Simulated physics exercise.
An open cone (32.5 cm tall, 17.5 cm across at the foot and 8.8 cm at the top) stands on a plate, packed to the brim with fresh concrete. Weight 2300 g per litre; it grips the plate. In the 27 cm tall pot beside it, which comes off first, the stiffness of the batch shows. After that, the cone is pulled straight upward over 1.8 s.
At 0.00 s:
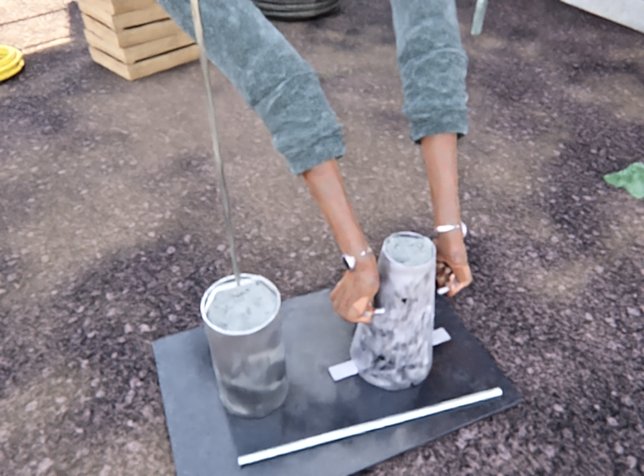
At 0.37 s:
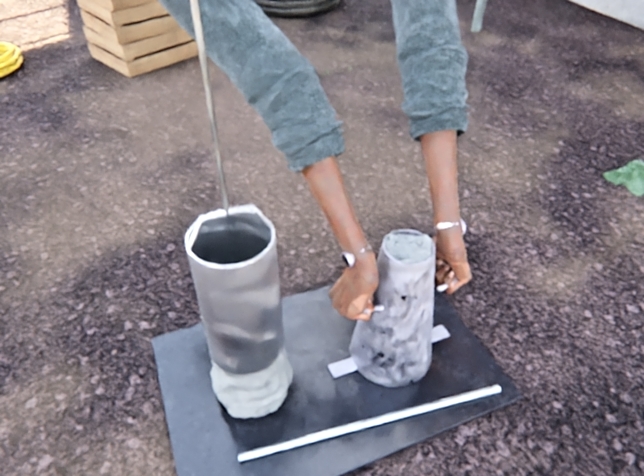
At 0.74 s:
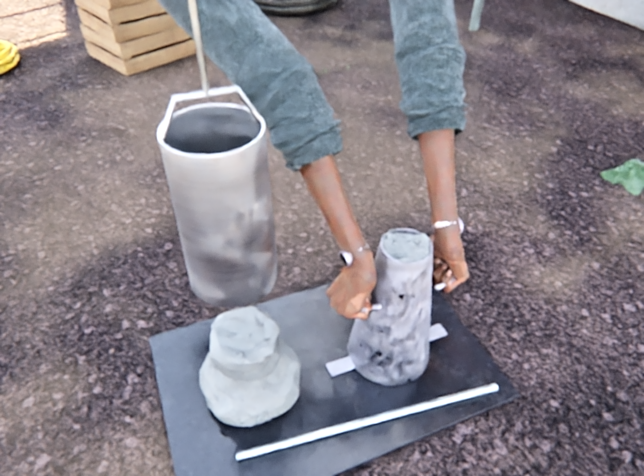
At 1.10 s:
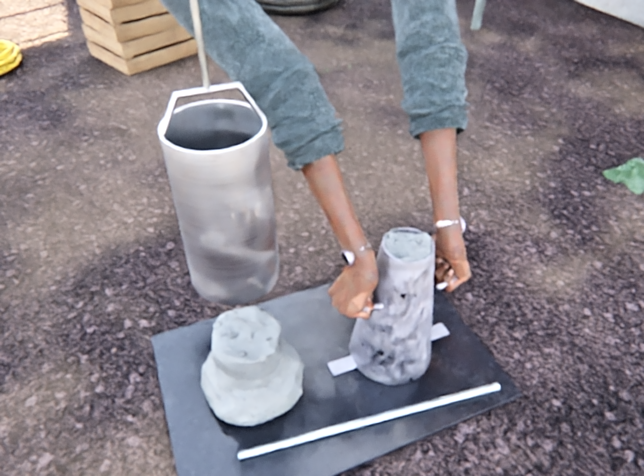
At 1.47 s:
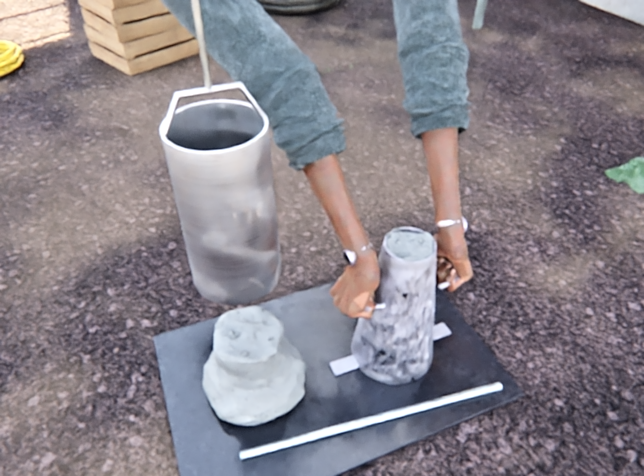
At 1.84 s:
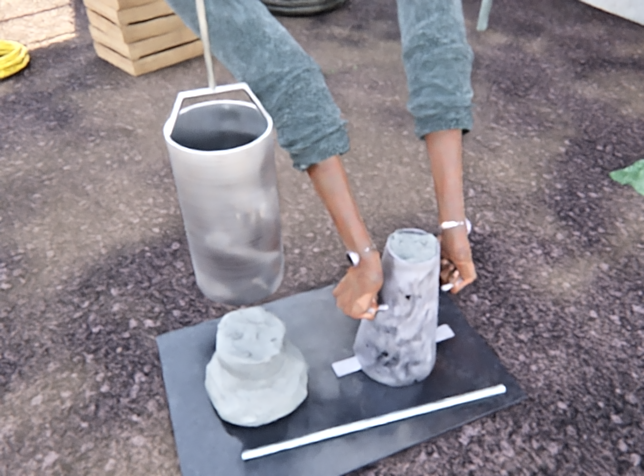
A tall grey pot on the left rises straight up on a thin rod, baring a wet grey mass that slumps into a squat, stepped heap, then hangs above and behind it. Seen from above on dark gravelly ground, a black plate also holds a mottled grey cone and a white strip, with wooden crates behind. Two hands in grey-green sleeves stay at the unmoving cone while the view shifts very slightly.
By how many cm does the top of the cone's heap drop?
By about 7 cm.
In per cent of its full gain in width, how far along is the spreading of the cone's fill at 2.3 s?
About 50 %.
By 2.3 s, the cone is up 8.0 cm; the fresh concrete has come down 4.5 cm to 28 cm and is 19 cm wide.
By 2.7 s, the cone is up 19 cm; the fresh concrete has come down 6.6 cm to 26 cm and is 21 cm wide.
By 3.2 s, the cone is up 33 cm; the fresh concrete has come down 6.7 cm to 26 cm and is 21 cm wide.
By 3.7 s, the cone is clear; the fresh concrete has come down 6.7 cm to 26 cm and is 21 cm wide.
By 4.4 s, at rest, the cone is clear; the fresh concrete has come down 6.8 cm to 26 cm and is 21 cm wide.
